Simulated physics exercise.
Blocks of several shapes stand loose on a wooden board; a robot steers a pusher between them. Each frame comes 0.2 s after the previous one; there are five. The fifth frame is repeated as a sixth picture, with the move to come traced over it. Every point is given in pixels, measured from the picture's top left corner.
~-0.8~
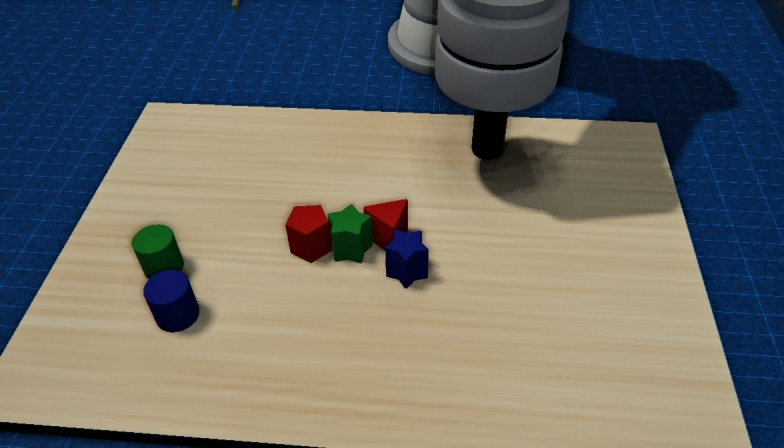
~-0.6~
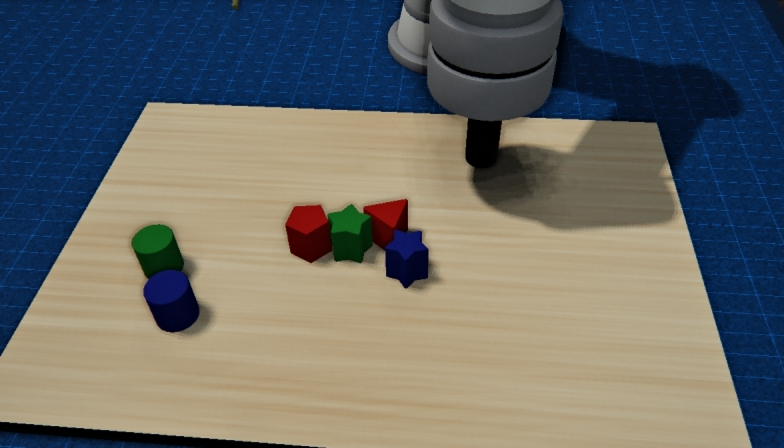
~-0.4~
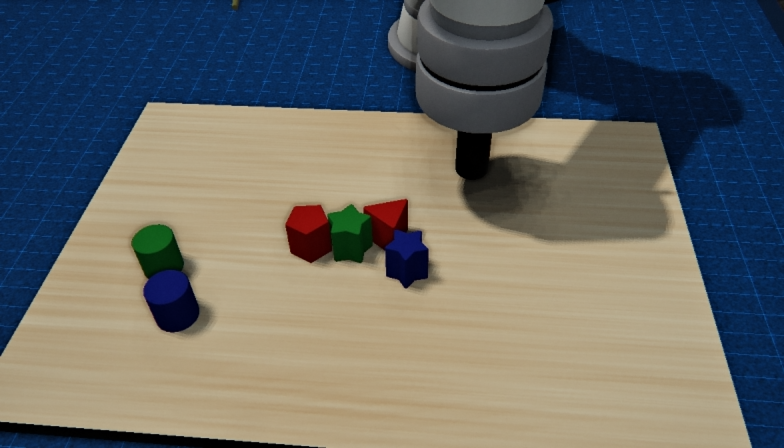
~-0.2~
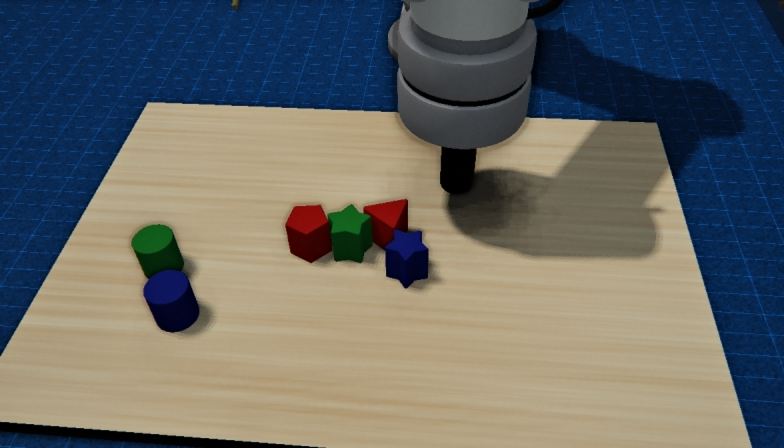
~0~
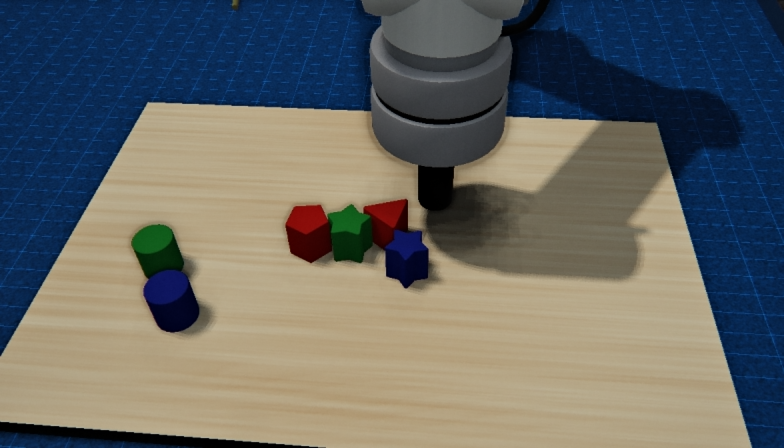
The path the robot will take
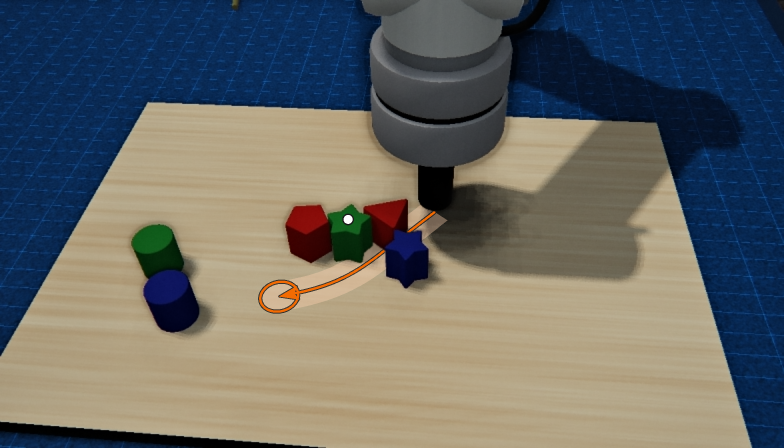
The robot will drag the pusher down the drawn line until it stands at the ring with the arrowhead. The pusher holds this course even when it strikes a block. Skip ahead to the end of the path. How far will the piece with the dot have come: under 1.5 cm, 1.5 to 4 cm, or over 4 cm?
I reckon it covers more than 4 cm.
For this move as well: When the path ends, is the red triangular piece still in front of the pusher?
Going by the path, yes.
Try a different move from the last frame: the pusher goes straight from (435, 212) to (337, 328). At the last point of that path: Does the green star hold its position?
No.
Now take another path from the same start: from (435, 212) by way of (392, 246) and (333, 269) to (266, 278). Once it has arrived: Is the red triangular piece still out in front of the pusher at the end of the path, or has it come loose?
The pusher will still be pushing it.
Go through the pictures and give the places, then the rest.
In the first frame, lower end of the pusher at (487, 151), tops of blocks, red pentagon at (307, 218), green star at (348, 219), red triangular piece at (388, 210), blue star at (407, 243).
In the second frame, pusher at (481, 160), blocks as before.
In the third frame, pusher at (471, 171), blocks as before.
In the fourth frame, pusher at (457, 185), blocks as before.
In the fifth frame, pusher at (435, 201), red pentagon at (307, 218), green star at (348, 219), red triangular piece at (388, 210), blue star at (407, 243).
The drawn path runs from (435, 212) through (392, 245) and (343, 278) to (279, 296); the dot is on the green star.
On the path given first. One third of the way, pusher at (391, 234); red pentagon at (280, 222), turned 35° clockwise; green star at (314, 236), turned 20° clockwise; red triangular piece at (351, 233).
Two thirds of the way, pusher at (341, 267); red pentagon at (261, 221), turned 85° clockwise; green star at (258, 254), turned 40° clockwise; red triangular piece at (294, 261), turned 30° clockwise; blue star at (401, 248), turned 45° anticlockwise.
At the end, pusher at (277, 285); red pentagon at (261, 221), turned 85° clockwise; green star at (235, 256), turned 95° clockwise; red triangular piece at (243, 286), turned 75° clockwise; blue star at (401, 248), turned 45° anticlockwise.
